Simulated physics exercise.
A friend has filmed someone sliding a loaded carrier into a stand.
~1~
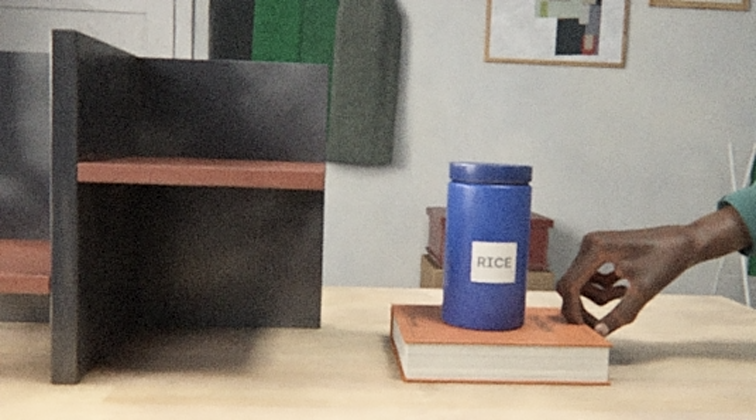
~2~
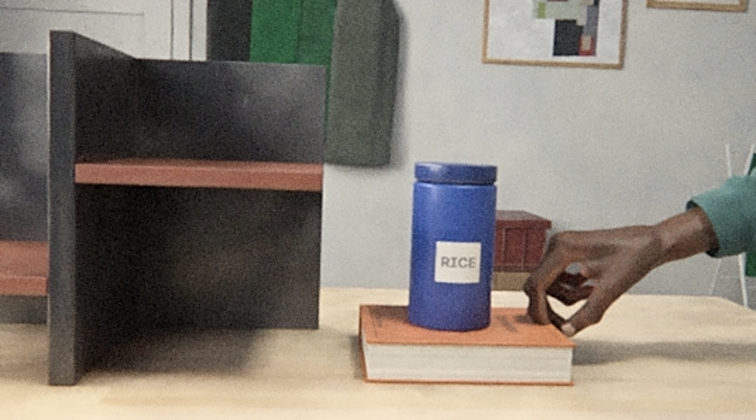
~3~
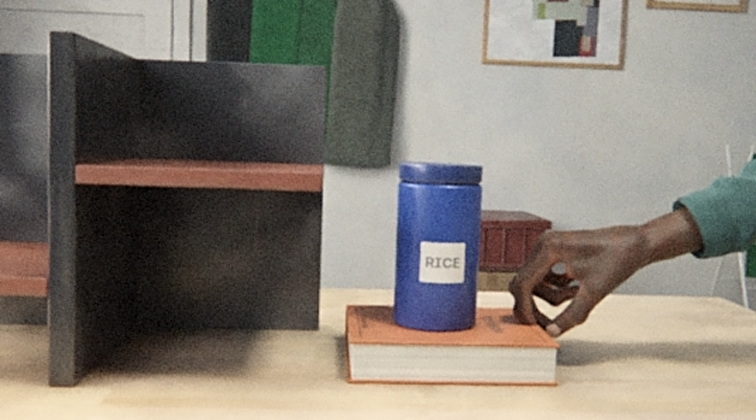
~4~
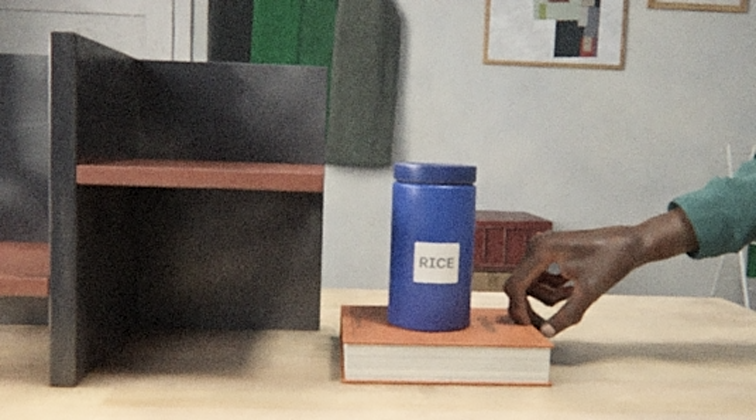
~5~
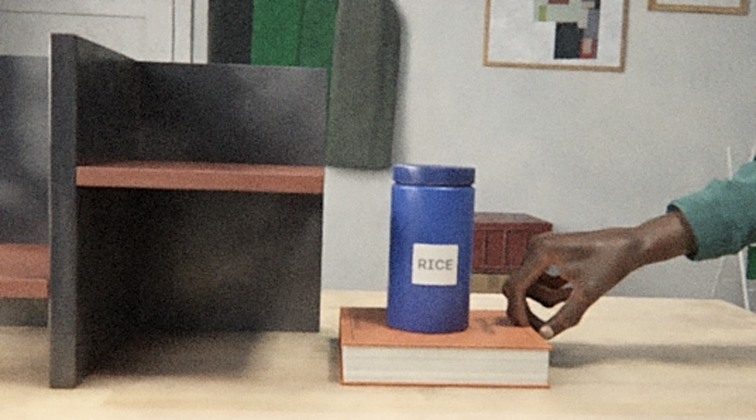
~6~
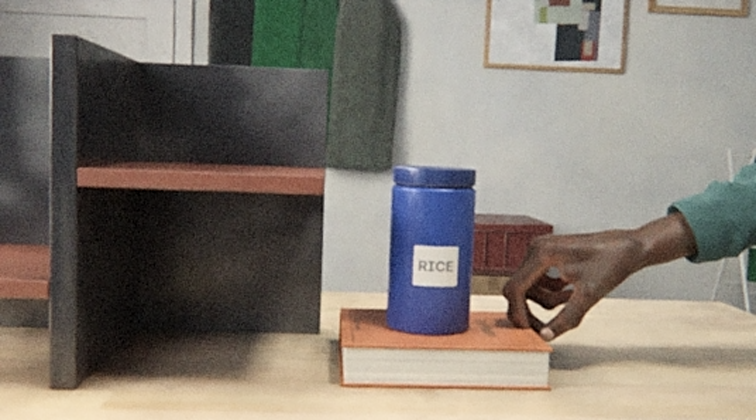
On a pale wooden tabletop, a hand sliding an orange book carrying a blue rice jar left toward a dark shelf, then pausing.
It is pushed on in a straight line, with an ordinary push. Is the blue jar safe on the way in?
Here the blue jar is knocked back.
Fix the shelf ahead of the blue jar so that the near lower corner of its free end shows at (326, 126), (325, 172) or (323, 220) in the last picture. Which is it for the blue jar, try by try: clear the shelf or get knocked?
Try by try, it gets in clear; gets scraped off its spot; is knocked back.
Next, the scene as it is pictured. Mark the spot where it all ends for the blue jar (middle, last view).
Its middle is close to (381, 300).
Then, 1.20 s later than the last frame, blue jar tilted by 14° near (354, 238).
Then, 1.74 s later than the last frame, blue jar tilted by 50° near (349, 242).
Then, 1.88 s later than the last frame, blue jar on its side near (375, 279).
When it is over, the blue jar strikes the shelf, near (381, 300).
